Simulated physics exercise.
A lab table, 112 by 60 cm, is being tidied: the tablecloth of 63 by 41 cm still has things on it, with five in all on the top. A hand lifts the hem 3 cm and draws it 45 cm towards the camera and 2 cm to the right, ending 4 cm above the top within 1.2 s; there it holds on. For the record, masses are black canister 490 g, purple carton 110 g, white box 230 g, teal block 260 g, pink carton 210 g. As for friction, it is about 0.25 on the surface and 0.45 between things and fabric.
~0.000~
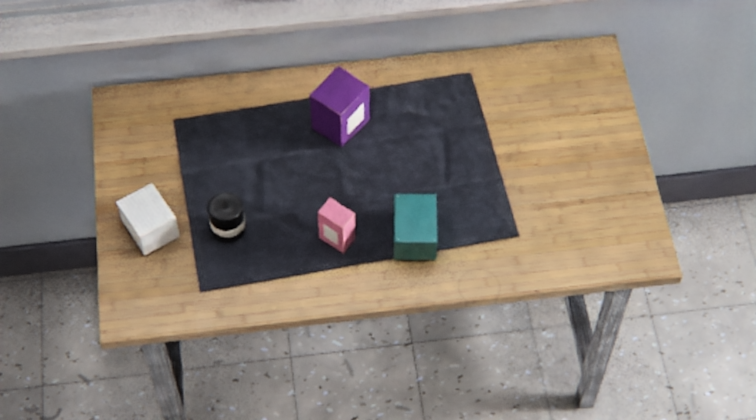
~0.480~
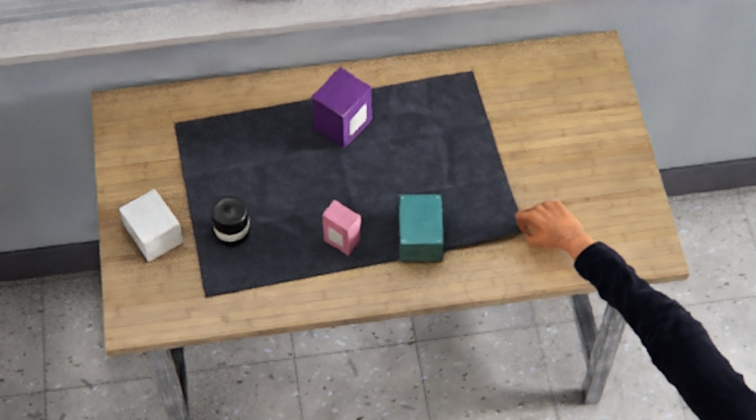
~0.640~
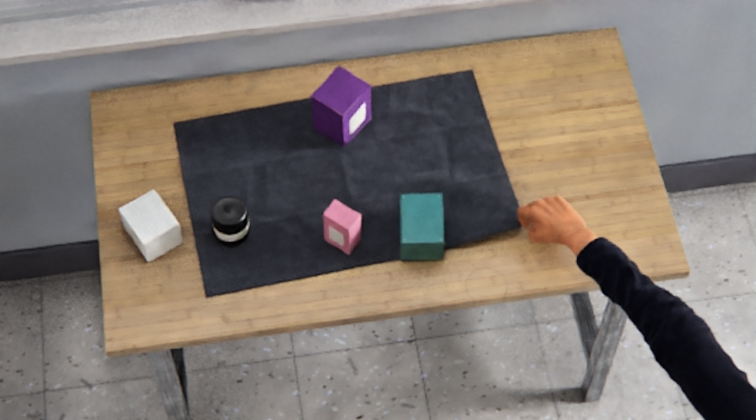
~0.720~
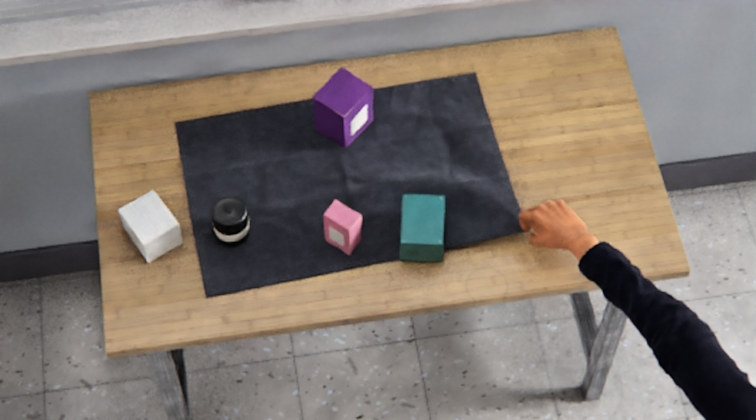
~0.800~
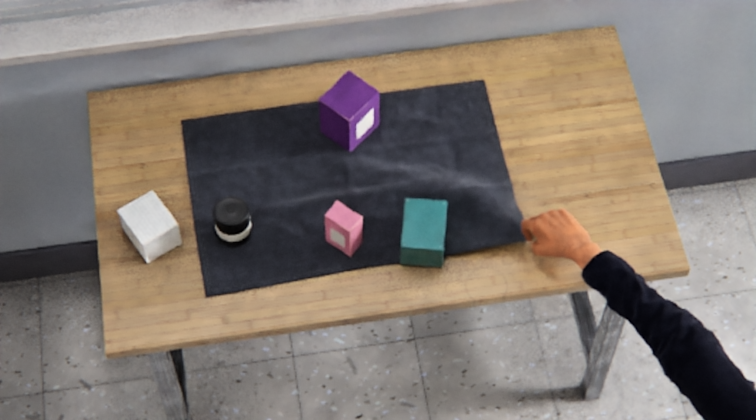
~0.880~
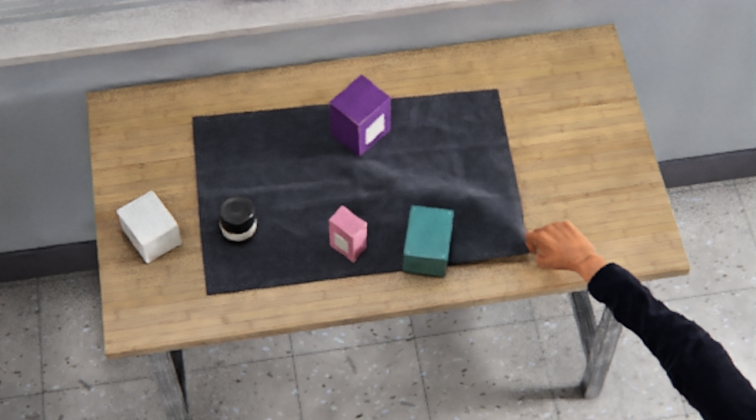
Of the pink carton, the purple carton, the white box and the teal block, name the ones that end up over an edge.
Outcome: The pink carton will come off; the purple carton will not come off; the white box will not come off; the teal block will come off.
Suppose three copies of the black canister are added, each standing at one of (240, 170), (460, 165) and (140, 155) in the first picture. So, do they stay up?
Respectively, the copies end as follows: Still in place, gone from the top, still in place.
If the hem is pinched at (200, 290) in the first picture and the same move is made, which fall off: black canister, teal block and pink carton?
If so, black canister comes off, teal block comes off and pink carton comes off.
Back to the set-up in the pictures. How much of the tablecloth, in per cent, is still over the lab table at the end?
Some 45 per cent of it.
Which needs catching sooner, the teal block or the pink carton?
Teal.
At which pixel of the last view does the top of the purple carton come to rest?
It comes to rest close to (548, 237).
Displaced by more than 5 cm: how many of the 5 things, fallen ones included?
My count is 4.
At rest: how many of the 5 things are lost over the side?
That gives 2.
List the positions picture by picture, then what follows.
The first picture shows pink carton (336, 212); purple carton (340, 90); white box (146, 209); teal block (416, 218); tablecloth corners (200, 292) (174, 120) (471, 72) (519, 236).
The second picture shows tablecloth corners (205, 297) (174, 124); grip (525, 232).
The third picture shows tablecloth corners (206, 297) (174, 123); grip (527, 227).
The fourth picture shows purple carton (343, 91); tablecloth corners (206, 298) (175, 123); grip (528, 231).
The fifth picture shows black canister (231, 211); teal block (424, 224); purple carton (349, 95); tablecloth corners (206, 297) (181, 121); grip (531, 240).
The sixth picture shows pink carton (348, 221); purple carton (360, 99); white box (147, 217); teal block (429, 232); tablecloth corners (207, 295) (193, 118) (498, 89); grip (535, 252).
By 1.1 s, 95 % of the tablecloth is still over the top; purple carton 16 cm off its start, teal block 12 cm off its start, pink carton 8 cm off its start.
By 1.4 s, 80 % of the tablecloth is still over the top; purple carton 31 cm off its start, teal block 24 cm off its start, pink carton 18 cm off its start.
By 1.6 s, 55 % of the tablecloth is still over the top; purple carton 46 cm off its start at (529, 214), teal block over the edge, pink carton on its side, 31 cm off its start at (458, 352).
By 1.8 s, 45 % of the tablecloth is still over the top; purple carton 51 cm off its start, pink carton over the edge, teal block over the edge.
By 3.4 s, 45 % of the tablecloth is still over the top; pink carton over the edge, purple carton 51 cm off its start at (548, 237), teal block over the edge, white box 0 cm off its start at (147, 217).
